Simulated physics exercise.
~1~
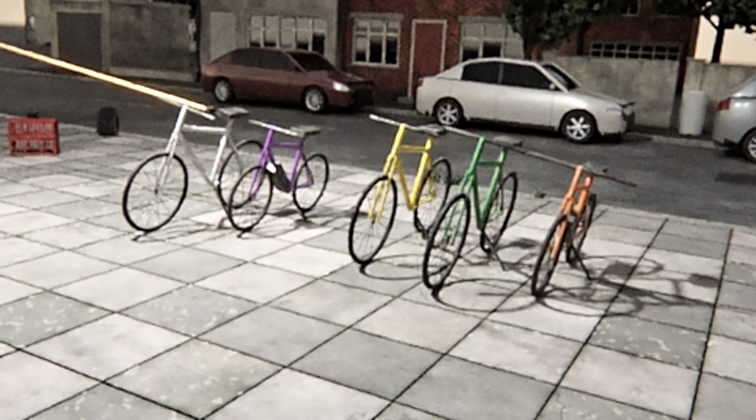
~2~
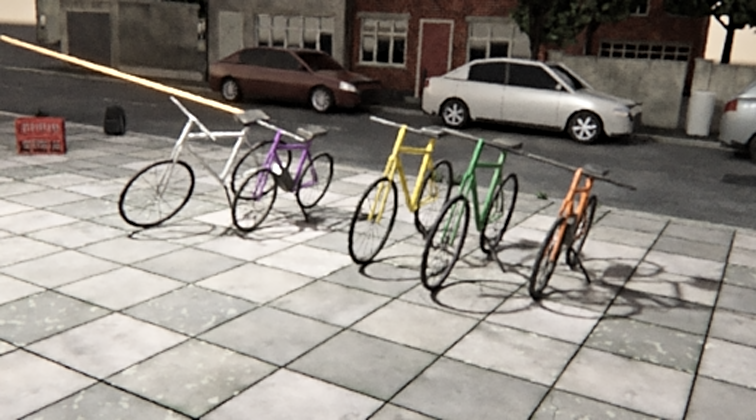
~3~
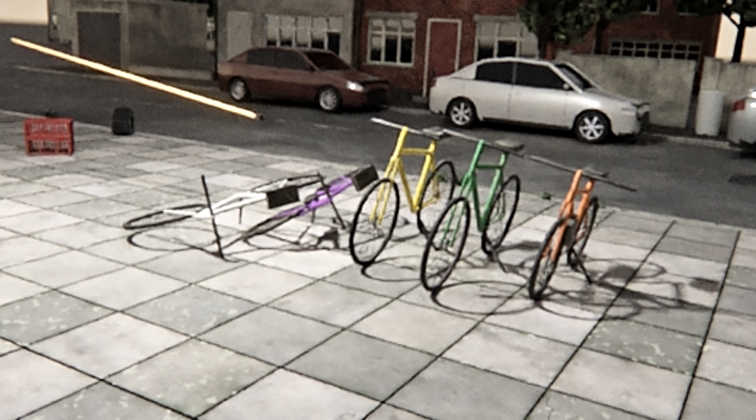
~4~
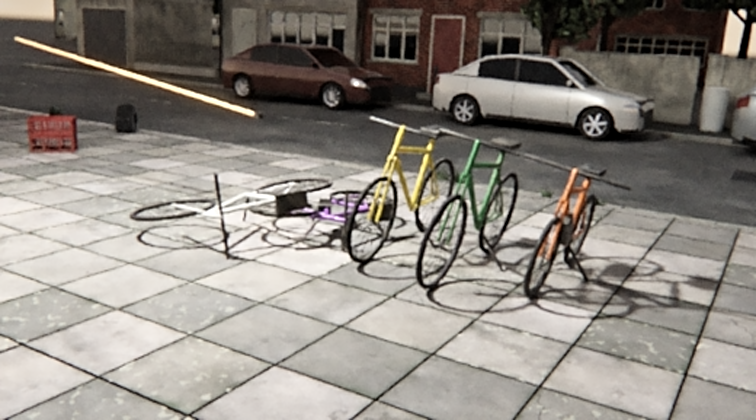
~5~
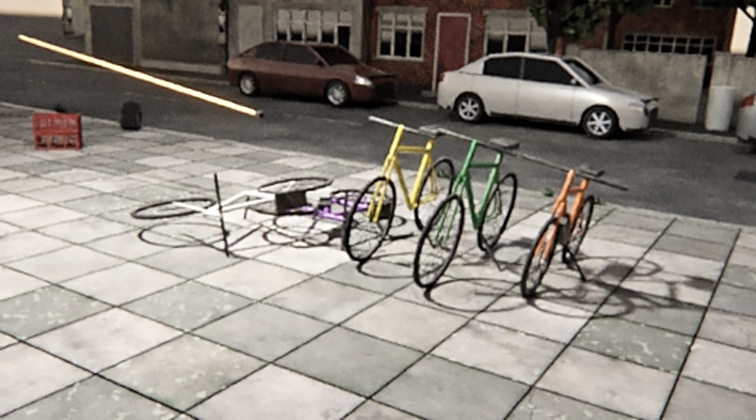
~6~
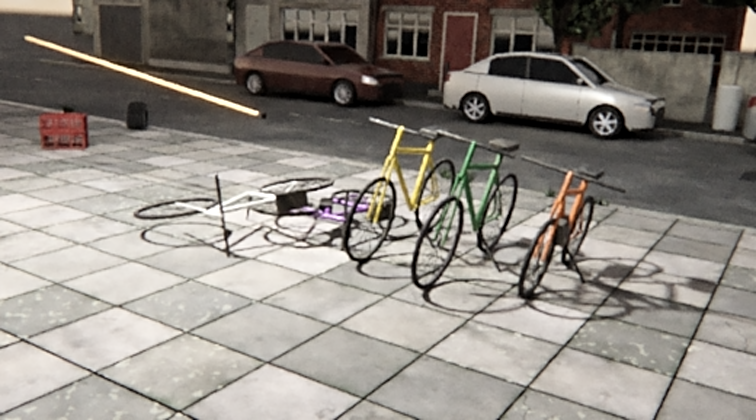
The clip opens on five bicycles standing in a row on a paved square, white, purple, yellow, green and orange, with parked cars and brick buildings across the street behind them. A long pale pole reaches in from the left and pushes to the right against the white bicycle, which begins to lean. The pole stops while the white bicycle keeps toppling into the purple one beside it. Both go down to the right and settle flat on the paving, close to the yellow bicycle. The yellow, green and orange bicycles remain upright to the end.
